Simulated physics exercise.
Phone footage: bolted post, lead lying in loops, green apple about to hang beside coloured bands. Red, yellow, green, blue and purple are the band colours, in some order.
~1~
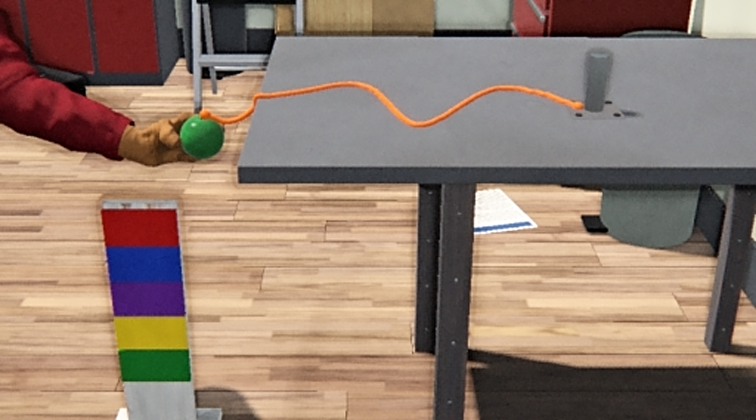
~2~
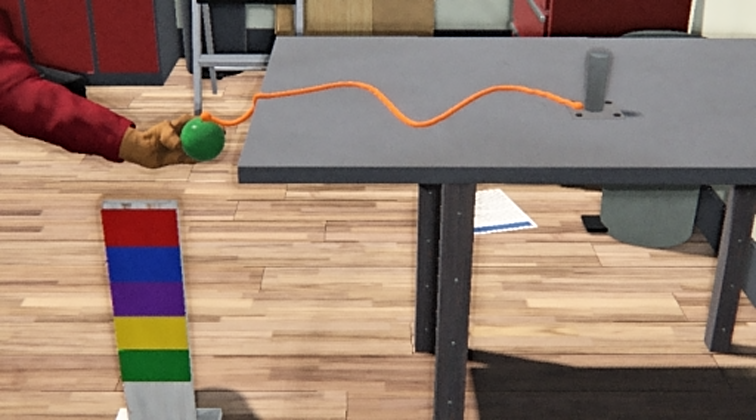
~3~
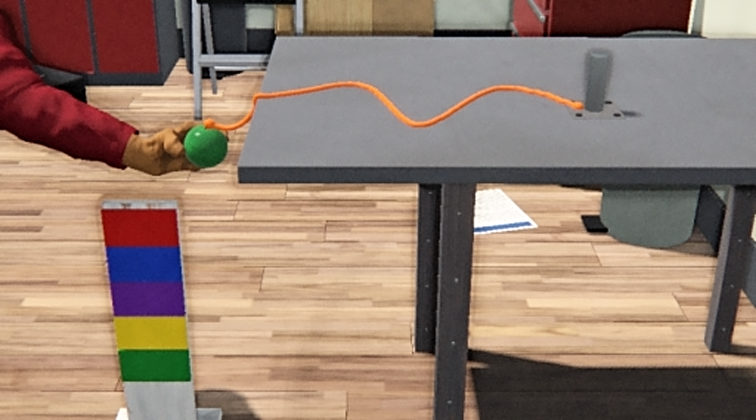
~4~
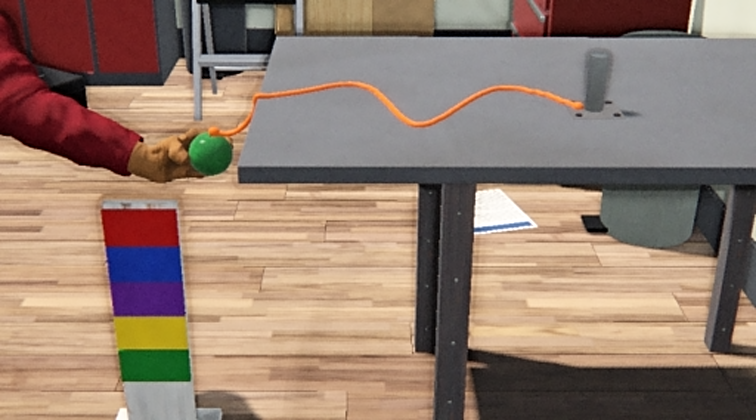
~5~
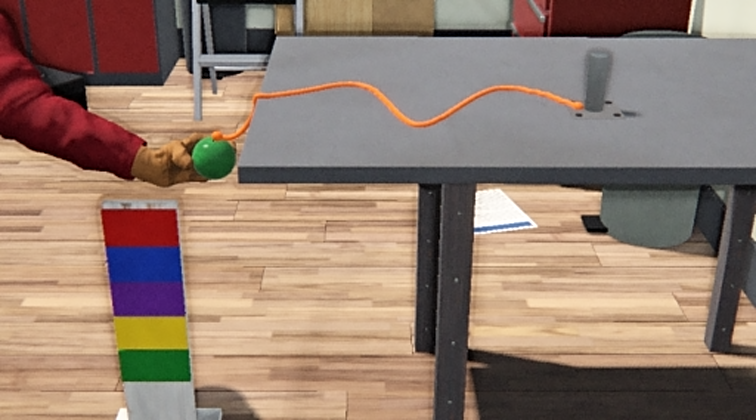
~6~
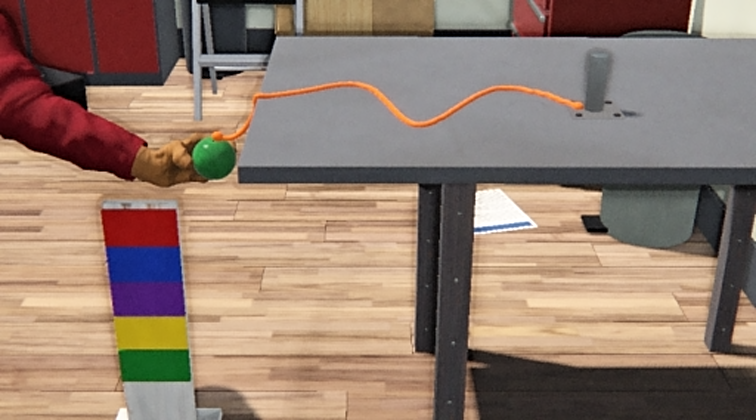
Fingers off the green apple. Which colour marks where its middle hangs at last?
Yellow.
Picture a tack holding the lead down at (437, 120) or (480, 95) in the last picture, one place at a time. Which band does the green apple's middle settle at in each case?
Blue, then purple.
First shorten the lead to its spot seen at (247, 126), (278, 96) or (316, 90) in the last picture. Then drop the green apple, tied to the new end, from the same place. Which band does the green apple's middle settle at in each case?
In order of the tries: Purple; then blue; then red.
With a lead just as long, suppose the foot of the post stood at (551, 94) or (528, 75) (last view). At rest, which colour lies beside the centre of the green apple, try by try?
Going case by case, it's green and then green.
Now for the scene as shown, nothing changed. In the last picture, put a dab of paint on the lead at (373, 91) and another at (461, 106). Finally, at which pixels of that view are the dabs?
You'll find the first mark at (257, 148) and the second mark at (402, 105).
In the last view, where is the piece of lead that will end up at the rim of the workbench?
The one at (387, 103).
A little later, apple near (242, 333); level with yellow.
Next, apple near (284, 342); level with yellow.
When it is over, apple near (268, 341); level with yellow. Its middle rests at the yellow band.
